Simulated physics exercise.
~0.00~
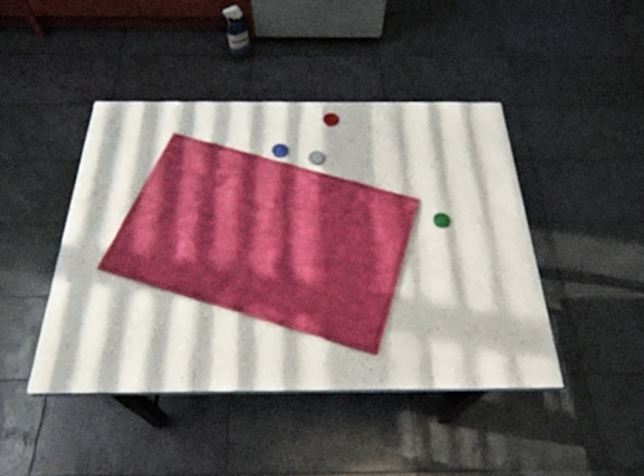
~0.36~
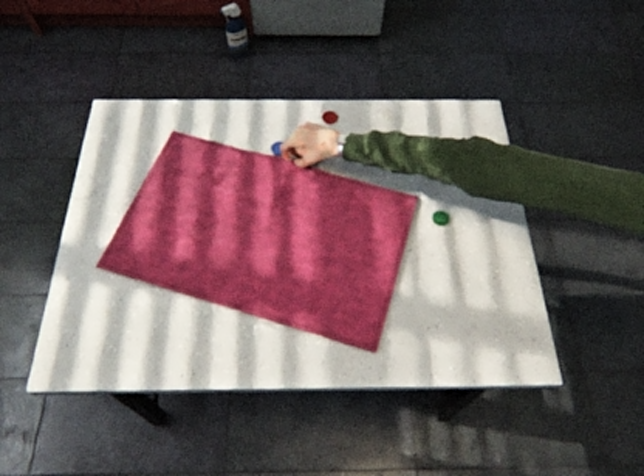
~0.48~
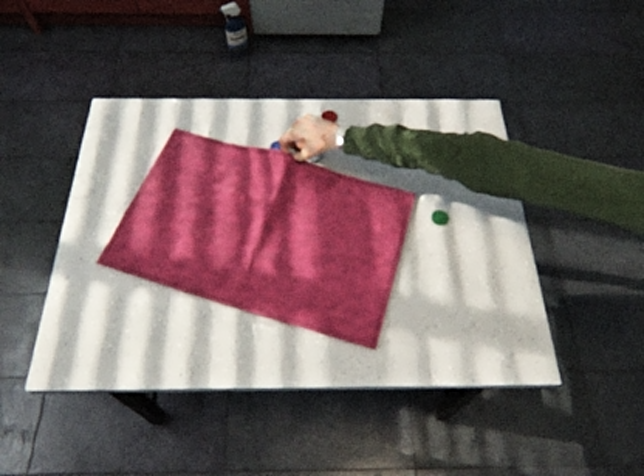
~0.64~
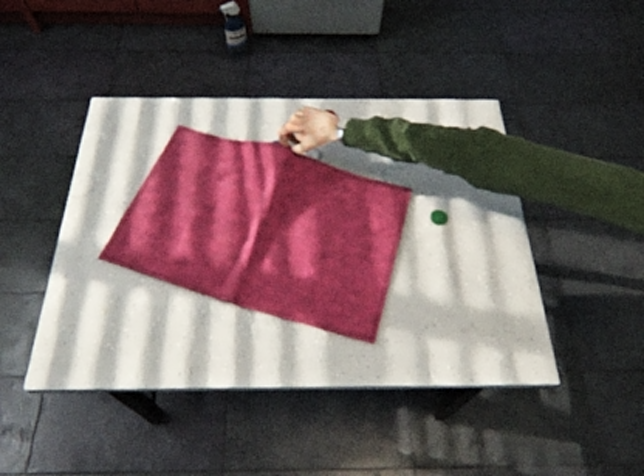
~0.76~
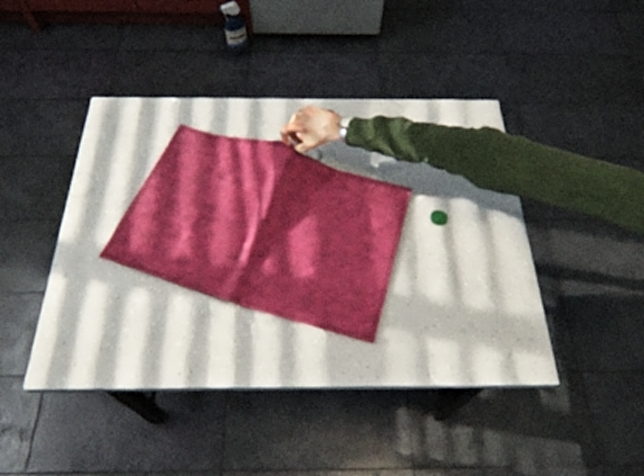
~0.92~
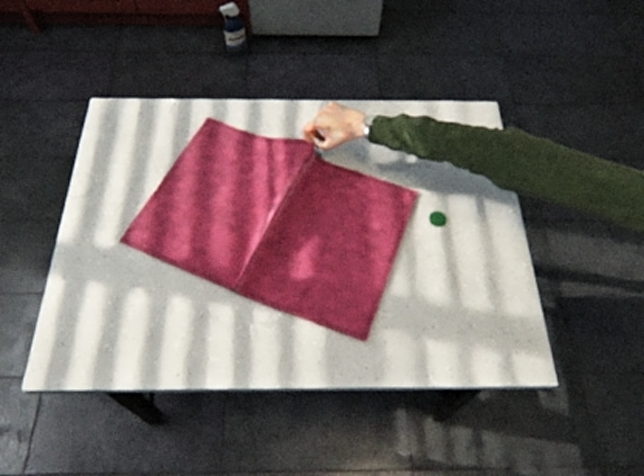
In this clip, a hand in a green sleeve pinches the far edge of a dark pink napkin on a white table, lifts it slightly into a ridge, pauses, then draws it a short way to the right.
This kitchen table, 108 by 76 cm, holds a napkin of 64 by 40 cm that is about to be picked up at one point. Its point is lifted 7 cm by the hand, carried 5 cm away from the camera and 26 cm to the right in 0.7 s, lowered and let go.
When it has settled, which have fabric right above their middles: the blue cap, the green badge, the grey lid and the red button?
Result: I expect the blue cap to be out of sight. I expect the green badge to be out of sight. I expect the grey lid to be out of sight. I expect the red button to be out of sight.
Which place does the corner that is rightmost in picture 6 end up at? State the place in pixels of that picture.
(474, 211).
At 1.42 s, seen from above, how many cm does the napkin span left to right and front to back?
About 66 by 64 cm.
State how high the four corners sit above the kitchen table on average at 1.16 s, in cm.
0 cm.
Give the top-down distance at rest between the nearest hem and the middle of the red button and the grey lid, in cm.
The first sits about 6 cm from the nearest hem, the second about 17 cm.
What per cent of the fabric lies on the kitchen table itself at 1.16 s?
Contact share: Approx. 80 percent.
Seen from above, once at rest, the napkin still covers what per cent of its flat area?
Roughly 85 per cent.
By 1.2 s, 80 % of it is down, spanning 67 by 65 cm, above grey lid, blue cap.
By 1.4 s, 85 % of it is down, spanning 66 by 63 cm, above red button, grey lid, blue cap, green badge.
By 1.7 s, 85 % of it is down, spanning 66 by 64 cm, above red button, grey lid, blue cap, green badge.
By 1.9 s, 85 % of it is down, spanning 66 by 64 cm, above red button, grey lid, blue cap, green badge.
By 2.9 s, 85 % of it is down, spanning 66 by 64 cm, above red button, grey lid, blue cap, green badge.
